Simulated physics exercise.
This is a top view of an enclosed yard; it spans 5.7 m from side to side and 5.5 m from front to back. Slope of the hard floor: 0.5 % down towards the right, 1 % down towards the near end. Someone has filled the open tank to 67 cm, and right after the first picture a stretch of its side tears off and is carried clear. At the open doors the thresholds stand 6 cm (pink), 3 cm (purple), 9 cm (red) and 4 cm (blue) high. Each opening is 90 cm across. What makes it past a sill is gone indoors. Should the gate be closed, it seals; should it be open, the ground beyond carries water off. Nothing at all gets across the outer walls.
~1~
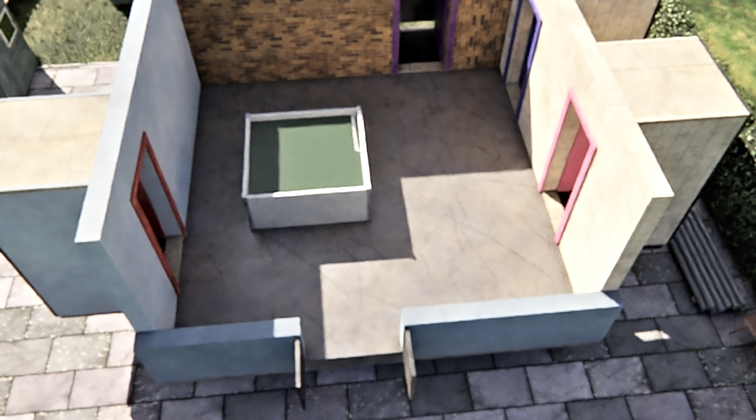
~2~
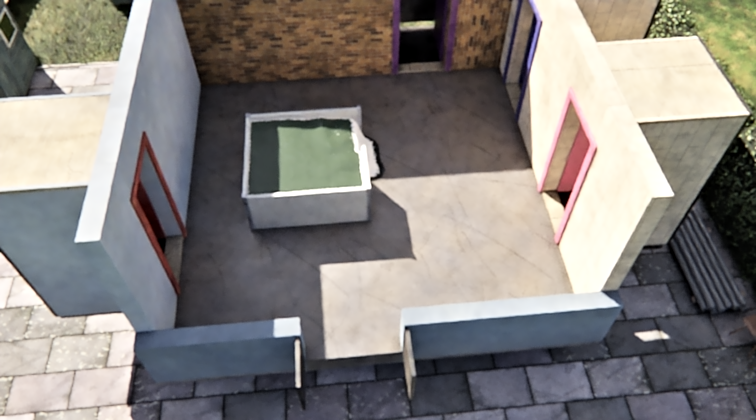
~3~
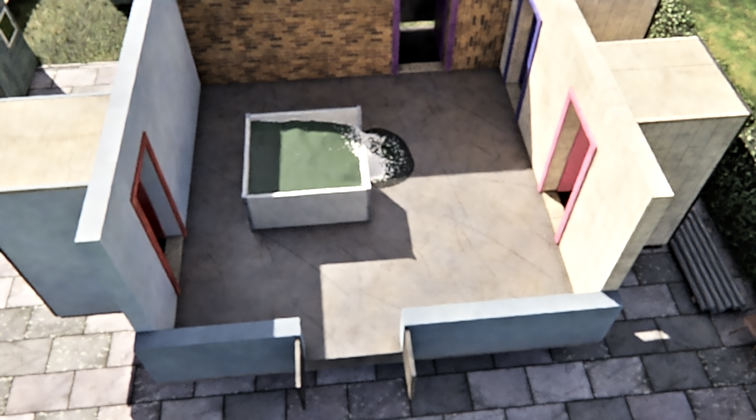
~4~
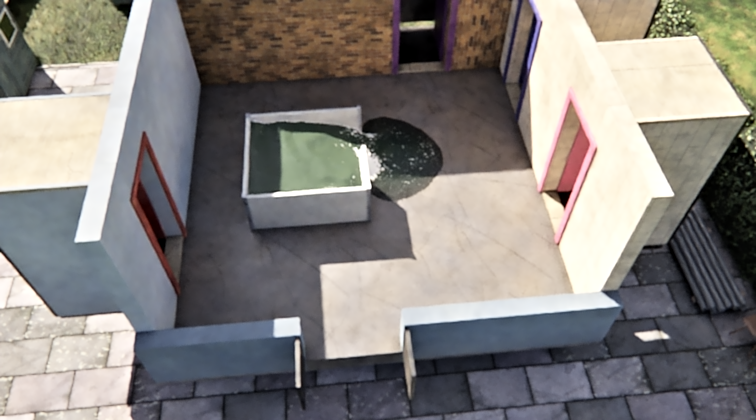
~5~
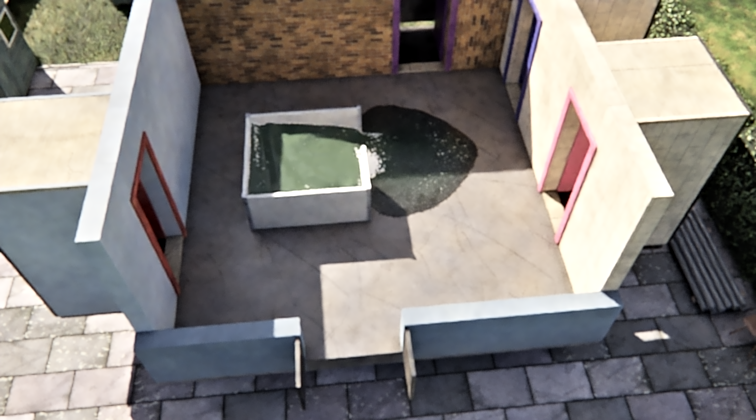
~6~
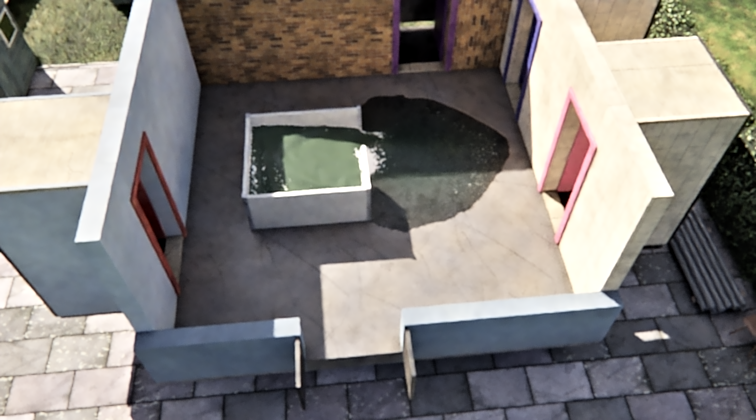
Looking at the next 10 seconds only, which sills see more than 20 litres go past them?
At the end, at the pink door the limit will be outstripped; at the purple door the limit will be outstripped; at the red door the limit will not be outstripped; at the blue door the limit will be outstripped.
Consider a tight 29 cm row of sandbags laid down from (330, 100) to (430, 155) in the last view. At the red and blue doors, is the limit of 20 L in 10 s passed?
Result: Red door inside the limit; blue door inside the limit.
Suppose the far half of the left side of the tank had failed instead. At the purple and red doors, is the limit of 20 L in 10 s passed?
Compared with the limit, purple is lower and red is lower.
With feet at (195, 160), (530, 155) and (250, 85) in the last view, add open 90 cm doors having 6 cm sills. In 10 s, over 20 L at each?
In sequence the answers are less than that, more than that and less than that.
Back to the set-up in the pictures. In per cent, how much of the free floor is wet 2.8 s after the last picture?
Close to 40 in a hundred.
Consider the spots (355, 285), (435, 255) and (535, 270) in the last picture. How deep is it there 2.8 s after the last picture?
Reading - approx. 0 / 0 / 7 cm.
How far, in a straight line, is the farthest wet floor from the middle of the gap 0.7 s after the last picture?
Roughly 3.2 m.
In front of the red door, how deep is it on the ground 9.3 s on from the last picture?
The depth comes to around 6.0 centimetres.
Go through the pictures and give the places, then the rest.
The first frame shows still water, 67 cm deep, in the open tank at (306, 154).
In the second frame, the front is at (374, 177), 0.5 m from the gap at (360, 150); 0.1 m2 of floor is under water; 67 cm left at the back of the open tank.
In the third frame, the front is at (408, 166), 0.8 m from the gap at (360, 151); 0.7 m2 of floor is under water; 67 cm left at the back of the open tank.
In the fourth frame, the front is at (437, 164), 1.3 m from the gap at (360, 152); 1.6 m2 of floor is under water; 66 cm left at the back of the open tank.
In the fifth frame, water pours out at (360, 151) and has run 1.9 m, to (472, 149); typically 5 cm deep outside, 59 cm at the open tank's back.
In the sixth frame, the front is at (501, 142), 2.5 m from the gap at (360, 151); 4.5 m2 of floor is under water; 56 cm left at the back of the open tank.
Then, 0.7 s after the last picture water covers 35 % of the floor and is deepest (29 cm) near (374, 153); pink door 10 cm at the sill, 1 L in, purple door 3 cm at the sill, 0 L in, red door not reached, blue door 12 cm at the sill, 9 L in.
Then, 1.5 s after the last picture water covers 35 % of the floor and is deepest (26 cm) near (511, 151); pink door 15 cm at the sill, 22 L in, purple door 6 cm at the sill, 18 L in, red door not reached, blue door 20 cm at the sill, 77 L in.
Then, 2.8 s after the last picture water covers 40 % of the floor and is deepest (20 cm) near (576, 320); pink door 10 cm at the sill, 54 L in, purple door 8 cm at the sill, 36 L in, red door not reached, blue door 15 cm at the sill, 176 L in.
Then, 5.3 s after the last picture water covers 70 % of the floor and is deepest (14 cm) near (564, 321); pink door 8 cm at the sill, 74 L in, purple door 7 cm at the sill, 78 L in, red door not reached, blue door 10 cm at the sill, 266 L in.
Then, 9.3 s after the last picture water covers 90 % of the floor and is deepest (10 cm) near (551, 322); pink door 6 cm at the sill, 78 L in, purple door 4 cm at the sill, 105 L in, red door 6 cm at the sill, 0 L in, blue door 6 cm at the sill, 311 L in.
